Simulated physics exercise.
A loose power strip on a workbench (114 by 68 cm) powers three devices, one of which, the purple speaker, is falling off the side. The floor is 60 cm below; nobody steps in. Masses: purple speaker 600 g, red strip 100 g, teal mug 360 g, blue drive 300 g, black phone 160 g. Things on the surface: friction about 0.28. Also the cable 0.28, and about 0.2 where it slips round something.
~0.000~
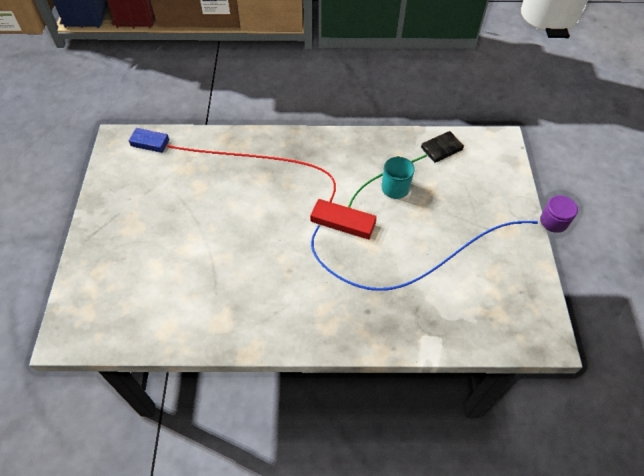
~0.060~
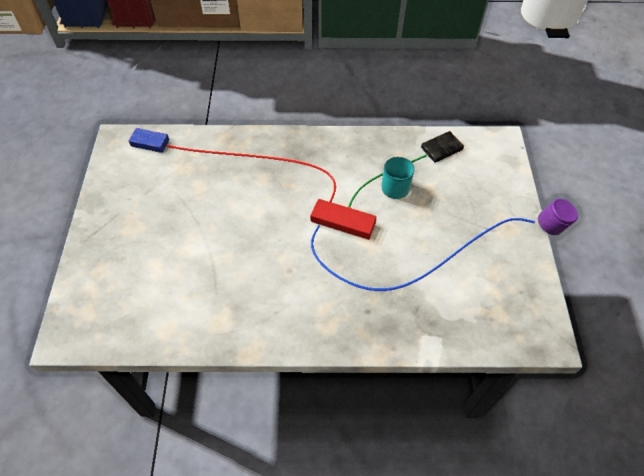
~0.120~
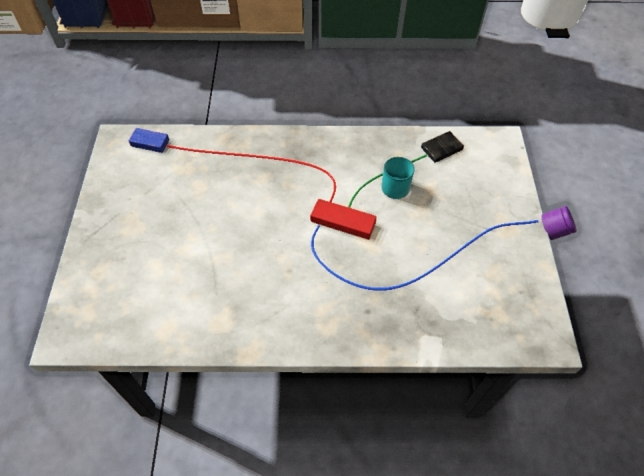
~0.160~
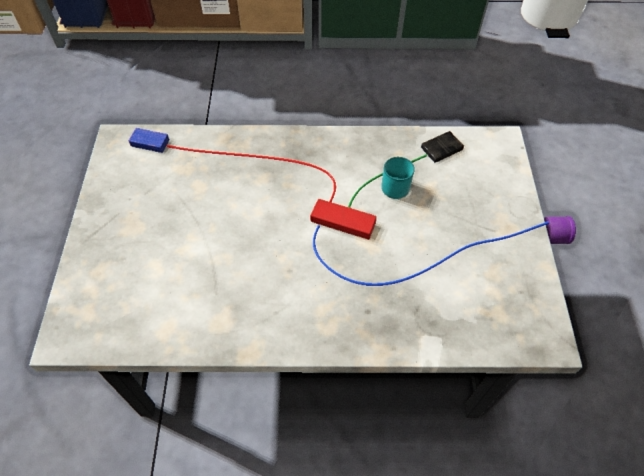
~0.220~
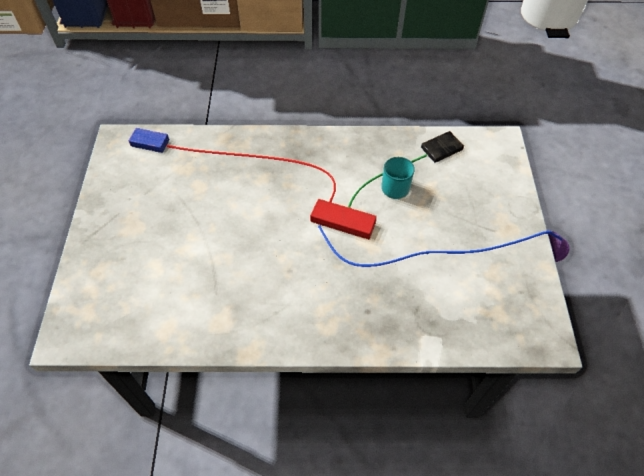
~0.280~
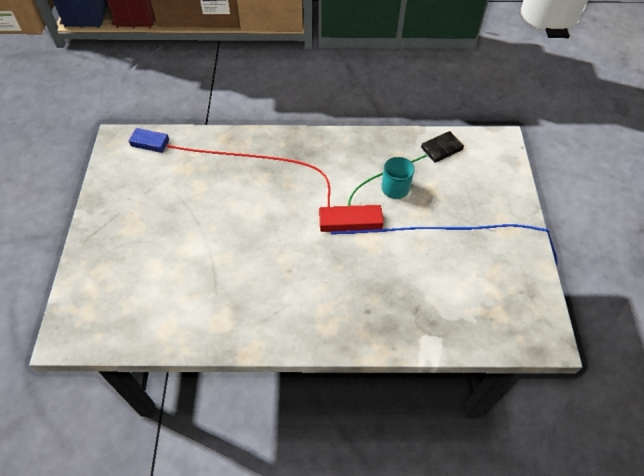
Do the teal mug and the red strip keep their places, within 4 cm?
As I see it, the teal mug gets relocated; the red strip gets relocated.
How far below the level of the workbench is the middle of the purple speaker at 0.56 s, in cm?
55 cm or so.
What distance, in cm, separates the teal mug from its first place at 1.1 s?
By then it is some 12 centimetres from its starting spot.
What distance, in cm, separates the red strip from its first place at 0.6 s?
32 centimetres or so.
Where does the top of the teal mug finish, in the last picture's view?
It ends up near pixel (431, 142).
After 0.6 s, the strip's end of the blue cable at (483, 193); red strip 32 cm off its start, teal mug 9 cm off its start, blue drive 32 cm off its start.
After 0.8 s, the strip's end of the blue cable at (504, 169); red strip 43 cm off its start, teal mug 12 cm off its start, blue drive 65 cm off its start.
After 1.1 s, the strip's end of the blue cable at (505, 168); red strip 43 cm off its start at (489, 149), teal mug 12 cm off its start at (431, 142), blue drive 76 cm off its start at (417, 254).
After 1.4 s, the strip's end of the blue cable at (505, 168); red strip 43 cm off its start, teal mug 12 cm off its start, blue drive 76 cm off its start.
After 2.6 s, the strip's end of the blue cable at (505, 168); red strip 43 cm off its start at (489, 149), teal mug 12 cm off its start at (431, 142), blue drive 76 cm off its start at (417, 254), black phone 4 cm off its start at (439, 134).
